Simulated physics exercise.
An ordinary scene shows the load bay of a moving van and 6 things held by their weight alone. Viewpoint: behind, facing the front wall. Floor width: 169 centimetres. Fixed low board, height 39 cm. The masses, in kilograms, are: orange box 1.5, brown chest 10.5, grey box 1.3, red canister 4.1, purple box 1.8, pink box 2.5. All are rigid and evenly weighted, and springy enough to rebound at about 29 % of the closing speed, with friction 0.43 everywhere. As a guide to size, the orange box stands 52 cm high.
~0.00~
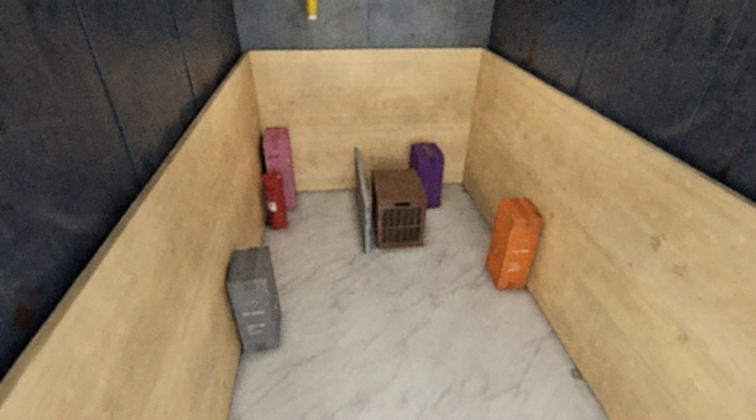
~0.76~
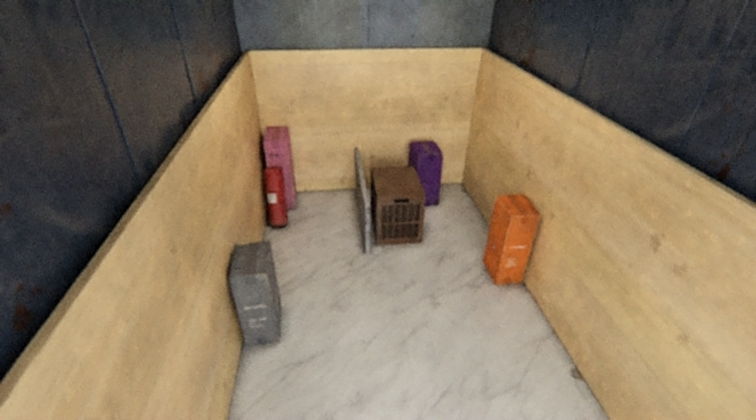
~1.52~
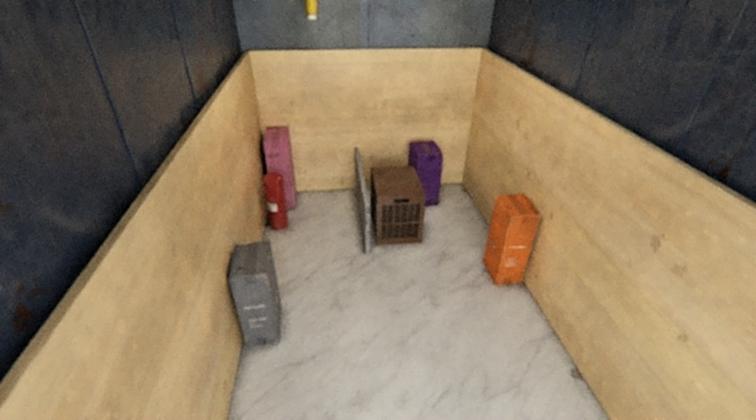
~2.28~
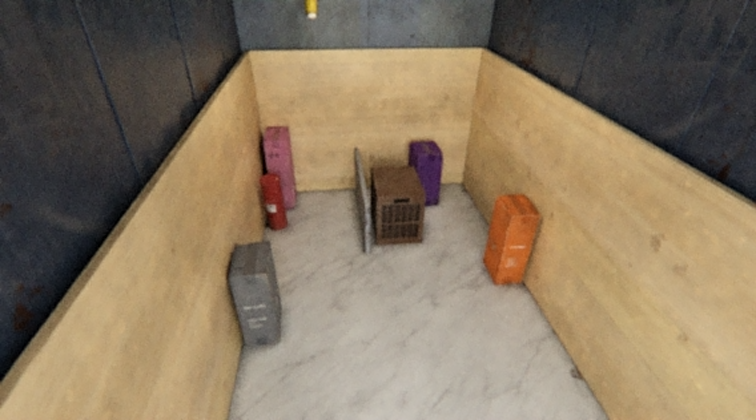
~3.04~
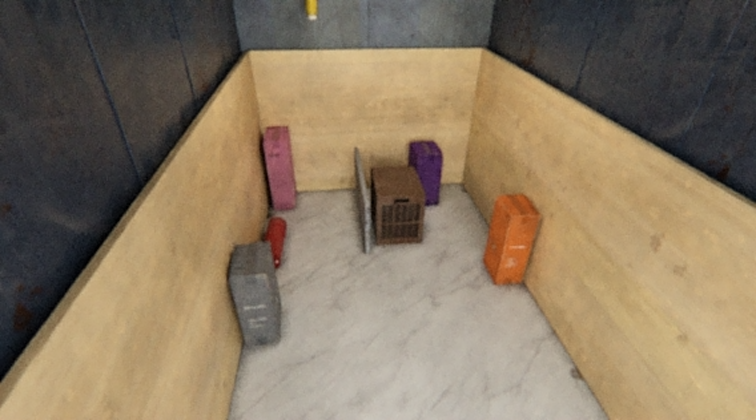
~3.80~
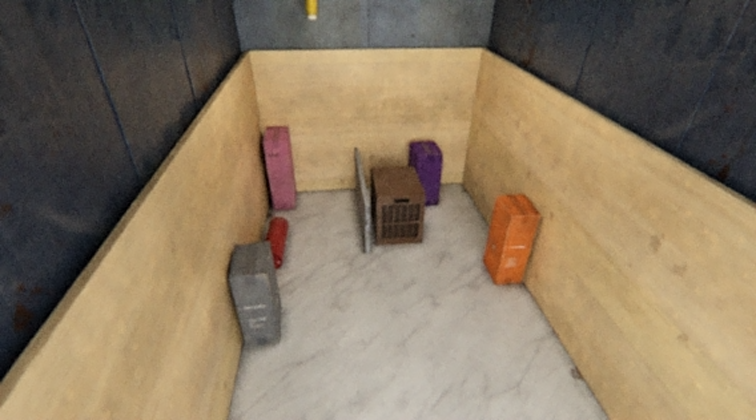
A brown chest stood beside a thin upright panel among grey, pink, purple and orange boxes, all barely shifting, while the red canister on the left wobbled, then toppled onto its side.
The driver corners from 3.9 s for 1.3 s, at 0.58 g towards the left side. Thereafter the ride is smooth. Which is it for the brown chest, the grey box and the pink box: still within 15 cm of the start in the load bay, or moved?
Result: Brown chest holds its position, grey box holds its position, pink box holds its position.
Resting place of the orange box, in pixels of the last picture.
(298, 272), roughly.
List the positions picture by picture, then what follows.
In the first frame, steady run; brown chest (397, 208); grey box (257, 300); pink box (281, 170).
In the second frame, force 0.08 g forwards; red canister (276, 196) tilted 17°; purple box (424, 174) 4 cm from its spot.
In the third frame, steady run; red canister (276, 202) tilted 4°; purple box (424, 174) 4 cm from its spot.
In the fourth frame, force 0.19 g backwards; red canister (274, 203) tilted 6°; orange box (509, 240) 4 cm from its spot.
In the fifth frame, steady run; red canister (274, 242) on its side; purple box (424, 174) 4 cm from its spot.
In the sixth frame, steady run; brown chest (396, 205) 4 cm from its spot; grey box (258, 294) 4 cm from its spot; pink box (281, 169) 2 cm from its spot.
By 4.40 s, force 0.58 g left; brown chest 7 cm from its spot near (388, 205); pink box 4 cm from its spot near (277, 169); grey box 4 cm from its spot near (255, 295).
By 4.70 s, force 0.58 g left; brown chest 7 cm from its spot near (388, 205); pink box 5 cm from its spot near (276, 169); grey box 4 cm from its spot near (255, 295).
By 5.00 s, force 0.46 g left; brown chest 7 cm from its spot near (388, 205); pink box 5 cm from its spot near (276, 169); grey box 4 cm from its spot near (255, 295).
When it is over (5.7 s), lying over in the load bay, orange box and red canister; not toppled but over 15 cm from the start, purple box; the other 3 within 15 cm of the start. In the last view, brown chest near (388, 205), grey box near (255, 295).
